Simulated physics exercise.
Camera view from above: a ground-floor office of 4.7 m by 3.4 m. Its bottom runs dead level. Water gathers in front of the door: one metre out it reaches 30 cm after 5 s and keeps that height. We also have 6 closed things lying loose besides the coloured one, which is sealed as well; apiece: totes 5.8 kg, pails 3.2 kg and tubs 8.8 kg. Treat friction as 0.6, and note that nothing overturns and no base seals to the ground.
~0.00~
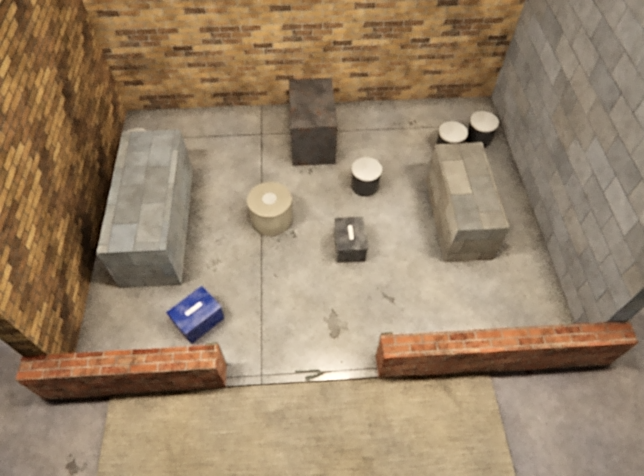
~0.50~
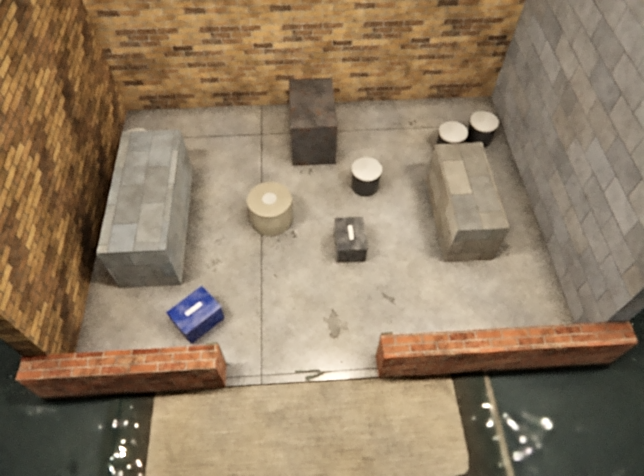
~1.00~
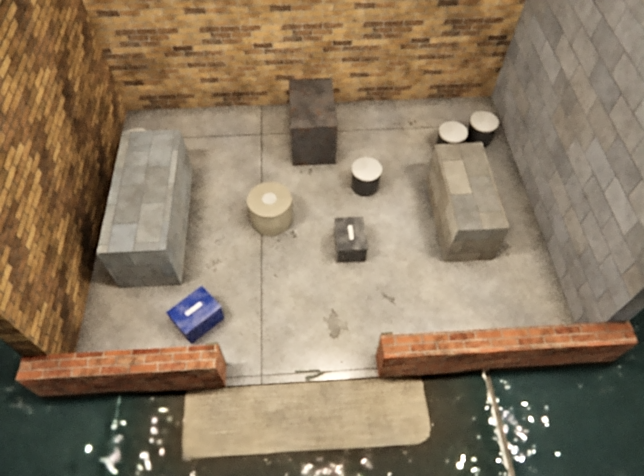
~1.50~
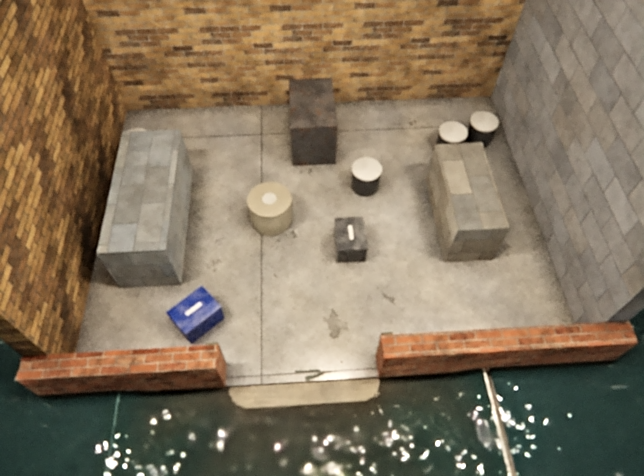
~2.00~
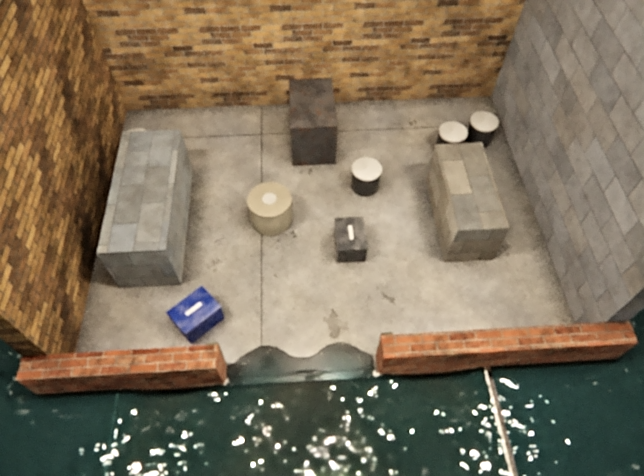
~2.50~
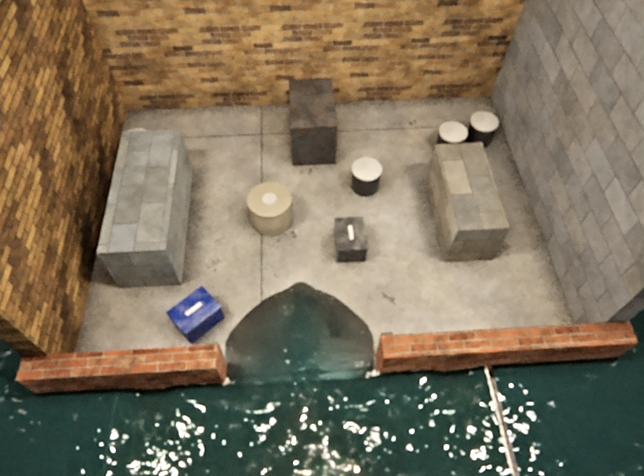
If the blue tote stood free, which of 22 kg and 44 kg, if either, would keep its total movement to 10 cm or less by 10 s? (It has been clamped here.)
22 kg would.
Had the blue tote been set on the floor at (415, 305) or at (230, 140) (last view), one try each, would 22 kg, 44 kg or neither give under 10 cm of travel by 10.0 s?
The small mass already works; the big mass is needed.
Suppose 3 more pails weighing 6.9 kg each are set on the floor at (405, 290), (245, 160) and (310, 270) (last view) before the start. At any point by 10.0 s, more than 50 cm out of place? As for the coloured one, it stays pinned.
Below the mark, above the mark, above the mark.
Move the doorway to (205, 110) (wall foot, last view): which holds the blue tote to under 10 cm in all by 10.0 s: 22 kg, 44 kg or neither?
With that change, the big one is needed.
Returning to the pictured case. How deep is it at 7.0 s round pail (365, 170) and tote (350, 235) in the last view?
About 10 and 8 cm.
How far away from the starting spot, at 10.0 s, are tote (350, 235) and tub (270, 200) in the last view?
One is off by 200 cm, the other by 140 cm, in the order asked.
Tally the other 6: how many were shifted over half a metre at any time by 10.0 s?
6.
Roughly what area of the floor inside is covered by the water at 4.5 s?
That flooded area is roughly 6.5 m2.
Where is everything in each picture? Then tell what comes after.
The first frame shows the blue tote at (194, 309), on the bottom; water covers 0.0 m2; 0 of 7 have shifted.
The second frame shows the blue tote at (194, 309) rests on the ground; water covers 0.0 m2; 0 of 7 have shifted.
The third frame shows the blue tote at (194, 309) rests on the ground; water covers 0.0 m2; 0 of 7 have shifted.
The fourth frame shows the blue tote at (194, 309) rests on the ground; water covers 0.0 m2; 0 of 7 have shifted.
The fifth frame shows the blue tote at (194, 309) rests on the ground; water covers 0.1 m2; 0 of 7 have shifted.
The sixth frame shows the blue tote at (194, 309), on the bottom; 0.7 m2 under water; 0 of 7 have shifted.
After 3.5 s the blue tote would be 0 cm from its start with 22 kg and 0 cm from its start with 44 kg; 1 cm of water round it then.
After 4.5 s the blue tote would be 0 cm from its start with 22 kg and 0 cm from its start with 44 kg; 3 cm of water round it then.
After 7.0 s the blue tote would be 0 cm from its start with 22 kg and 0 cm from its start with 44 kg; 6 cm of water round it then.
After 10.0 s the blue tote would be 0 cm from its start with 22 kg and 0 cm from its start with 44 kg; 10 cm of water round it then.
